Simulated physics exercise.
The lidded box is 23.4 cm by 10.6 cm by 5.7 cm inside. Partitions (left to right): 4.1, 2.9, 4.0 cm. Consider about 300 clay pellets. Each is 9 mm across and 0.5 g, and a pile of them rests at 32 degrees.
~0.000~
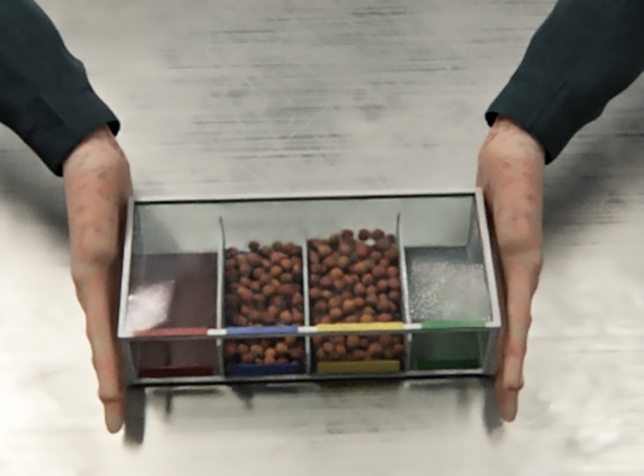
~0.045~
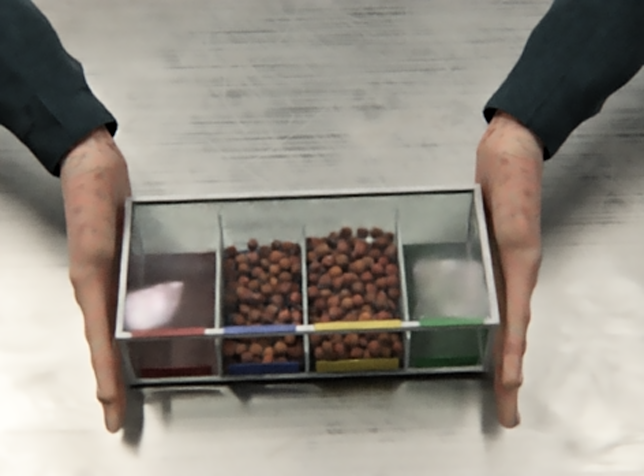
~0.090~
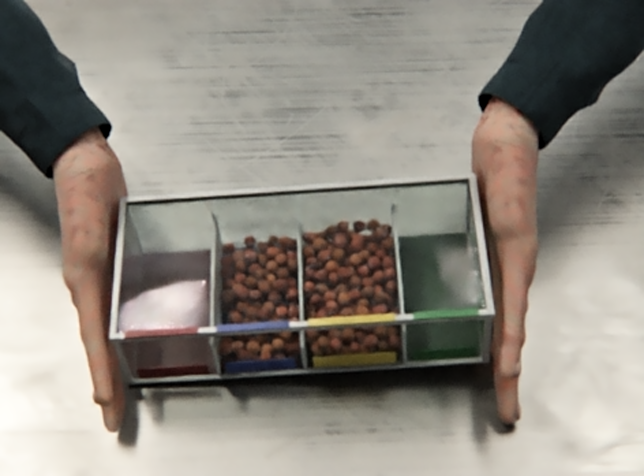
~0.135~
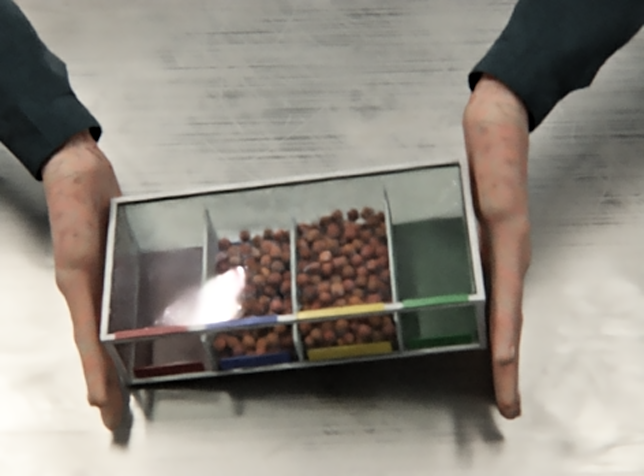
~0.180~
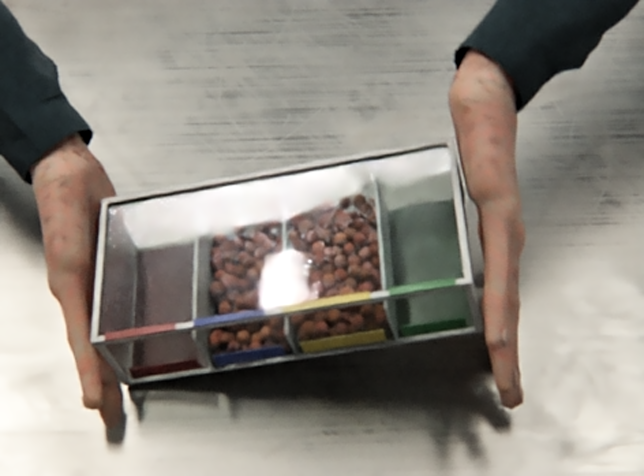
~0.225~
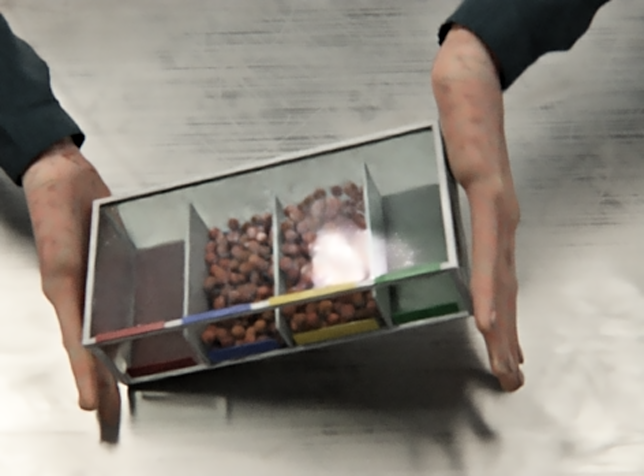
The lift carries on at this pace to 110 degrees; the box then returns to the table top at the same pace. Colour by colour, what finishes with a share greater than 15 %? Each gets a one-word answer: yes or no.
My answers are red compartment yes, blue compartment yes, green compartment no, yellow compartment no.
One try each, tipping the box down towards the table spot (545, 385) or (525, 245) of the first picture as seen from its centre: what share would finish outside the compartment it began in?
Roughly 45 % for the first direction, roughly 45 % for the second.
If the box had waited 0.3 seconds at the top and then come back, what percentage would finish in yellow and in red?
You'd end up with yellow at 0 per cent and red at 30 per cent.
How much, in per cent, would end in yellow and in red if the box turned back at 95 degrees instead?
Shares after the change: Yellow 10, red 40, per cent.
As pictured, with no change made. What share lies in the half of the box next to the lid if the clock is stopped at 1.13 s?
Some 80 per cent.
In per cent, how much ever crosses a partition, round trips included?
That share comes to about 70 per cent.
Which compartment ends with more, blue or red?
The blue compartment.
Then, at 1.13 s, tilt 110 degrees; red 25 %, blue 60 %, yellow 15 %.
After 1.73 s, tilt 49 degrees; red 30 %, blue 70 %.
After 2.38 s, tilt 0 degrees; red 30 %, blue 70 %.
At rest (2.9 s), red 30 %, blue 70 %, green 0 %, yellow 0 %.
